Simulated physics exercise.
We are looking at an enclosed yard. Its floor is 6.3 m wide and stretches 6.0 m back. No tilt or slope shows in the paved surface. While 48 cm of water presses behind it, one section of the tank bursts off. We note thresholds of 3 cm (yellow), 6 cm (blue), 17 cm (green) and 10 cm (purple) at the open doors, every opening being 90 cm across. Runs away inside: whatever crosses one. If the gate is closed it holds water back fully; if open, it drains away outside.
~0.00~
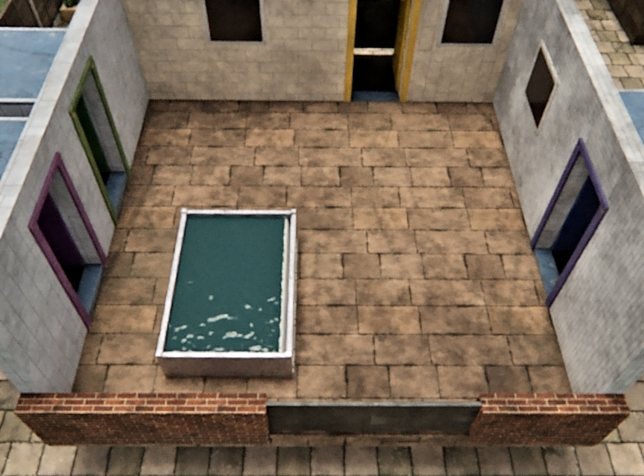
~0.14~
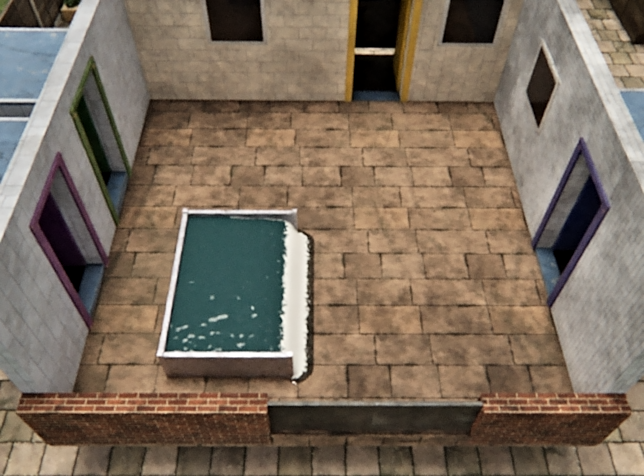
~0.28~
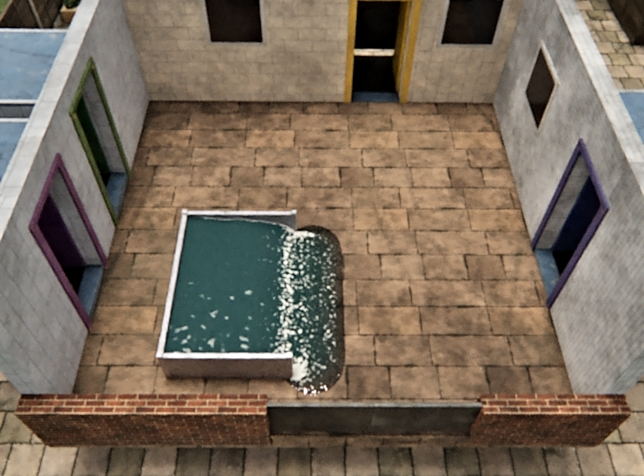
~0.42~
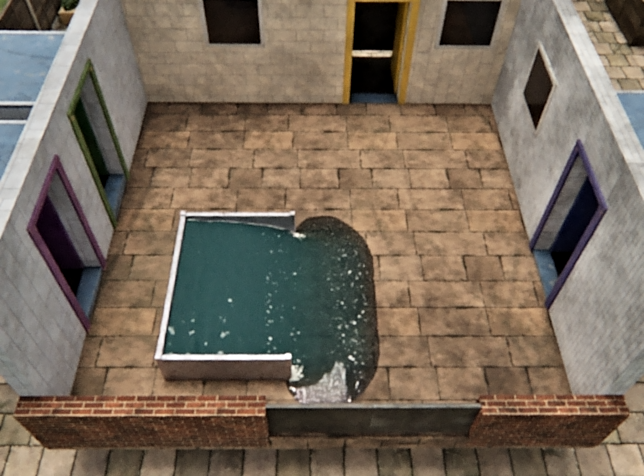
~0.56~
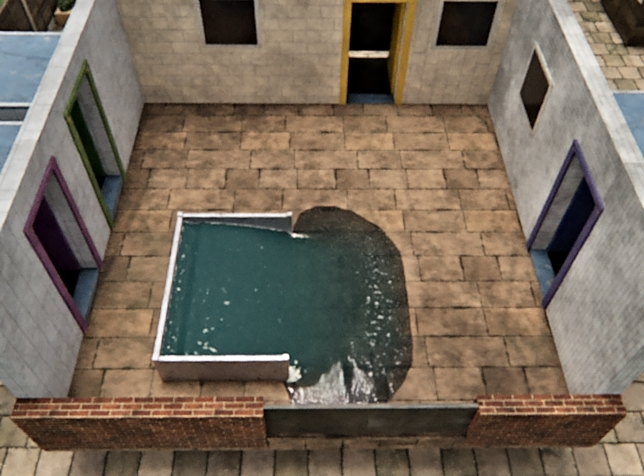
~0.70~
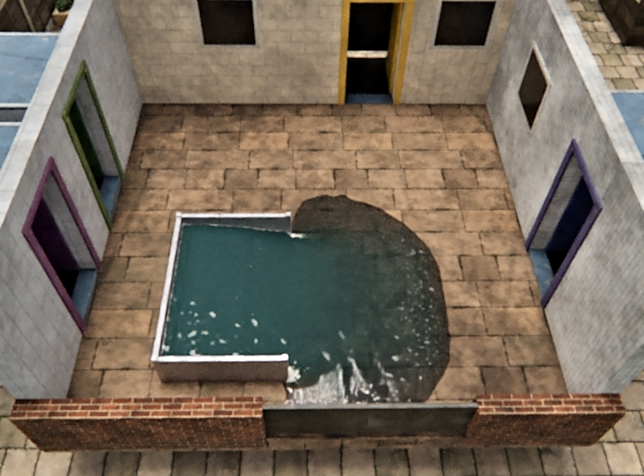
Water pours out of the right side of a white-walled rectangular tank as that side gives way, spreading rightward across the paved yard in a widening dark, rounded sheet that also reaches the low front wall between the coloured doorways.
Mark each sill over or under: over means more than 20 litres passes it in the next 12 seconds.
Yellow door - over; blue door - over; green door - under; purple door - under.
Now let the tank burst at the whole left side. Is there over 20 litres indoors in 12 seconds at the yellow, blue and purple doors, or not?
Then it goes yellow fine, blue fine, purple too high.
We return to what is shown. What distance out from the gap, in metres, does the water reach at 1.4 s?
About 3.6 m.
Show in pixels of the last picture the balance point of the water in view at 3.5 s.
Balance point at about (415, 286).
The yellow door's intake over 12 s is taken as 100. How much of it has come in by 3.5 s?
Fraction in by then: Around 0 per cent.
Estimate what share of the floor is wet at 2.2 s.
Wet share: Near 40 percent.
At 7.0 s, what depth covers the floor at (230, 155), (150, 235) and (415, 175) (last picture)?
Depths in turn: Roughly 1, 0 and 4 centimetres.
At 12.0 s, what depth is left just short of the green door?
The depth there is near 4.5 cm.
After 1.4 s water covers 35 % of the floor and is deepest (18 cm) near (300, 318); yellow door not reached, blue door 10 cm at the sill, 2 L in, green door not reached, purple door not reached.
After 2.2 s water covers 40 % of the floor and is deepest (32 cm) near (544, 404); yellow door not reached, blue door 20 cm at the sill, 70 L in, green door not reached, purple door not reached.
After 3.5 s water covers 45 % of the floor and is deepest (20 cm) near (456, 391); yellow door not reached, blue door 16 cm at the sill, 161 L in, green door not reached, purple door not reached.
After 7.0 s water covers 70 % of the floor and is deepest (11 cm) near (451, 118); yellow door 8 cm at the sill, 14 L in, blue door 5 cm at the sill, 205 L in, green door not reached, purple door not reached.
After 12.0 s water covers 95 % of the floor and is deepest (8 cm) near (138, 125); yellow door 4 cm at the sill, 52 L in, blue door 4 cm at the sill, 205 L in, green door 5 cm at the sill, 0 L in, purple door 5 cm at the sill, 0 L in.
